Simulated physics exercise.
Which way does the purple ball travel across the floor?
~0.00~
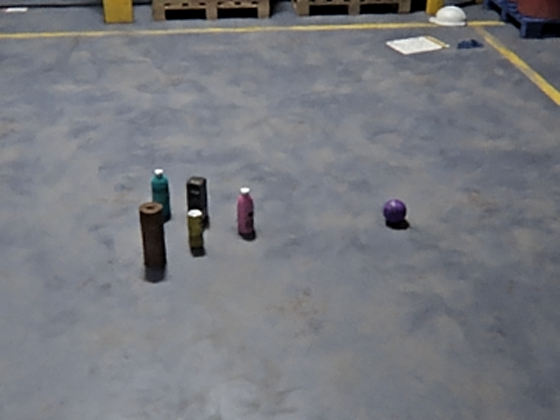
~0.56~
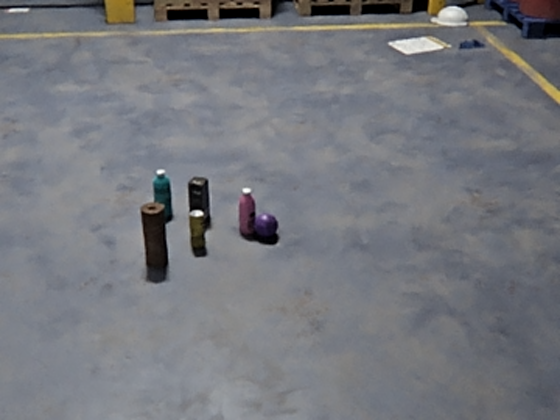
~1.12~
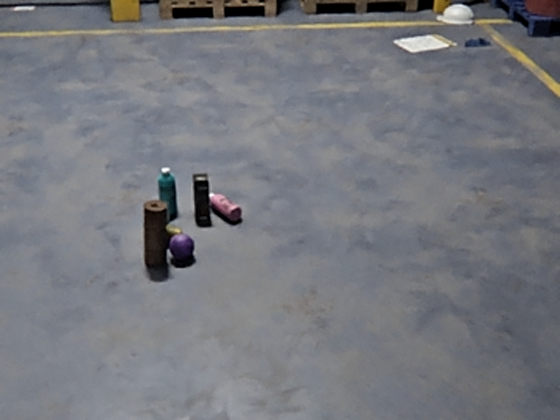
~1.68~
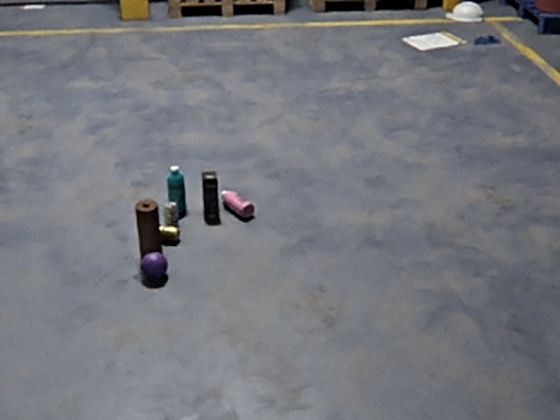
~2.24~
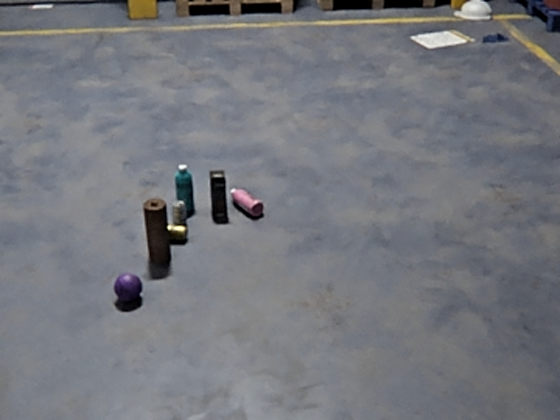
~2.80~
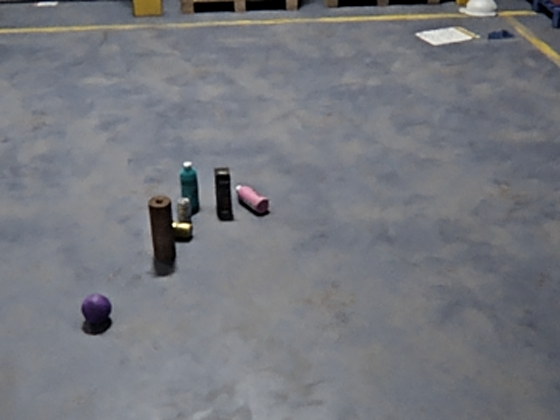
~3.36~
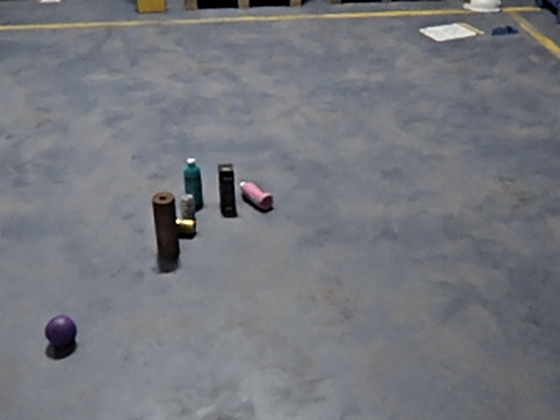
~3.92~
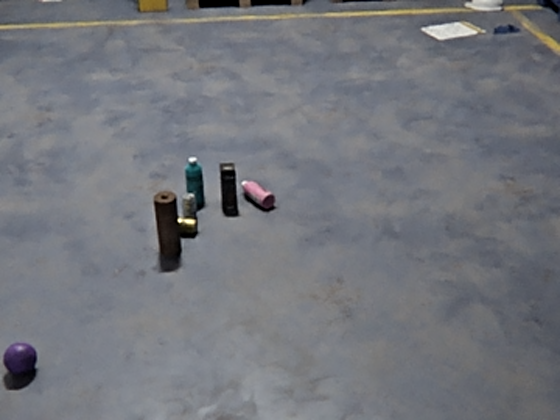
It rolls to the left, passing through the group of items and heading on toward the lower left edge of the view.
